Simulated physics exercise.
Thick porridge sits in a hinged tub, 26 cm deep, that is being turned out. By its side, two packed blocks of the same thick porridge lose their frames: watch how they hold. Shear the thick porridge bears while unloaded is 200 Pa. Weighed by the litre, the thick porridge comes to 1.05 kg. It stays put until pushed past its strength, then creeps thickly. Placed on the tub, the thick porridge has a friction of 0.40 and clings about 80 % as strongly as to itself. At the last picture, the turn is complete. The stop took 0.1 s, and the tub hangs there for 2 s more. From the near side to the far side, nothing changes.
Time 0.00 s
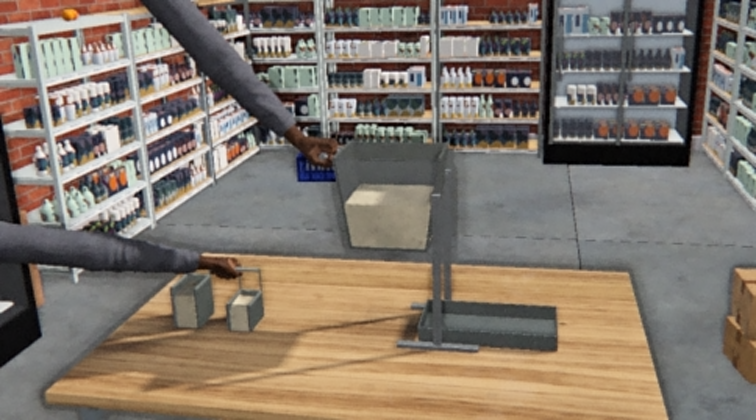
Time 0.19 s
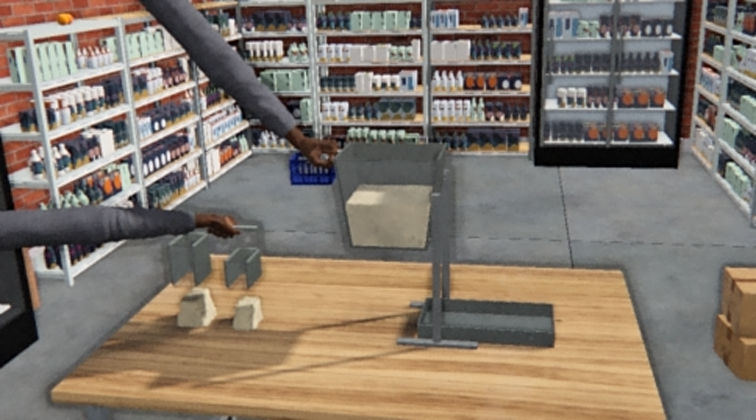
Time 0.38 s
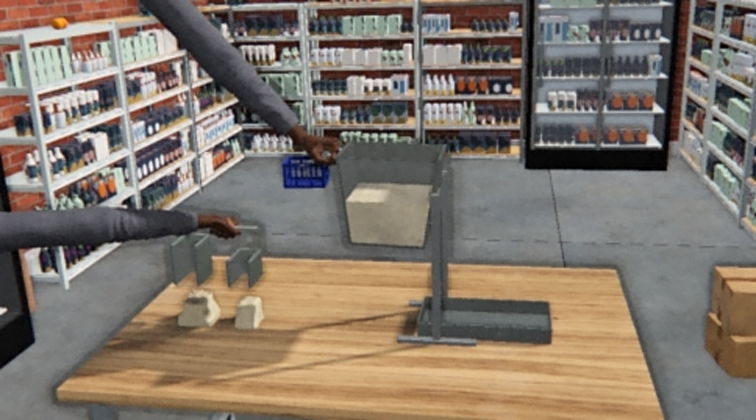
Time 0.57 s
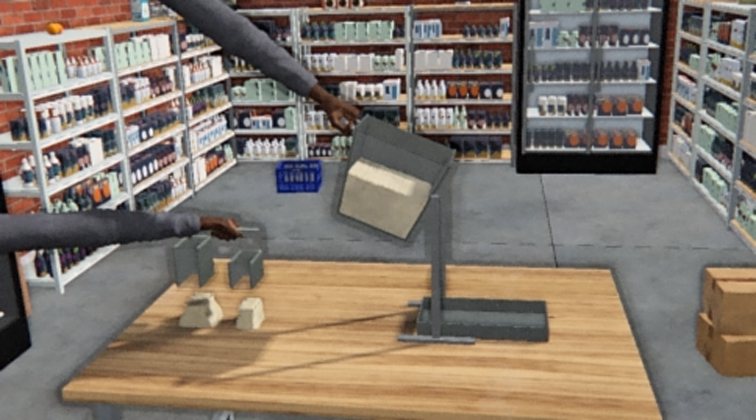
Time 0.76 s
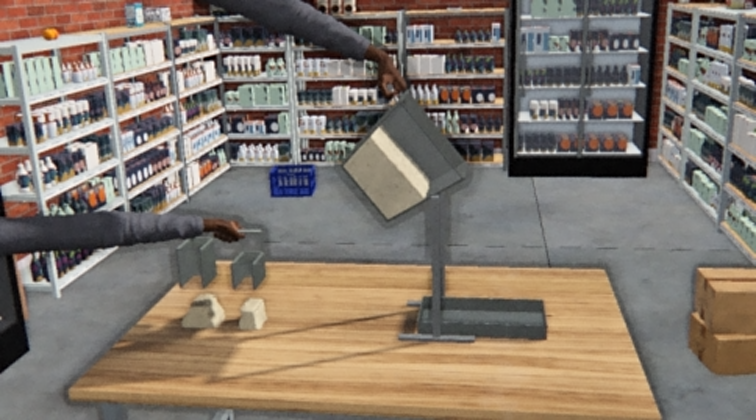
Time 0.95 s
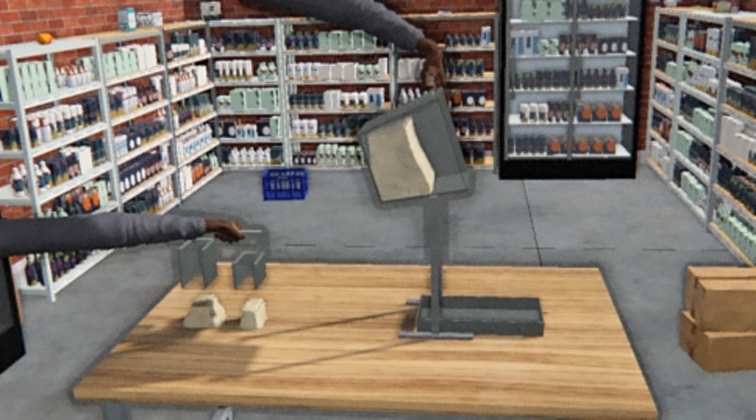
A grey hinged tub of pale thick porridge tilts on its stand above a wooden table in a brick-walled shop, seen from slightly above. Shelves of bottles line the walls, with a blue crate behind and brown boxes at right. The left hand lifts grey casings off two pale blocks, which slump slightly, then another hand swings the tub up steeply rightward as the view shifts slightly.
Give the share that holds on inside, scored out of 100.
About 95 per cent.
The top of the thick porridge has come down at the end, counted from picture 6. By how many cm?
Roughly 9 cm.
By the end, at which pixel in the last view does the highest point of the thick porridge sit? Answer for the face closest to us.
The highest point sits at around (403, 157).
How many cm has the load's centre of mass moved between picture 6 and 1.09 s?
Shift: Some 4 cm.
After 1.09 s, the tub is at 73 degrees and holds 100 %.
After 1.26 s, the tub is at 73 degrees and holds 99 %.
After 1.43 s, the tub is at 73 degrees and holds 97 %.
After 1.60 s, the tub is at 73 degrees and holds 97 %.
After 2.95 s, at the end, the tub is at 73 degrees and holds 95 %.
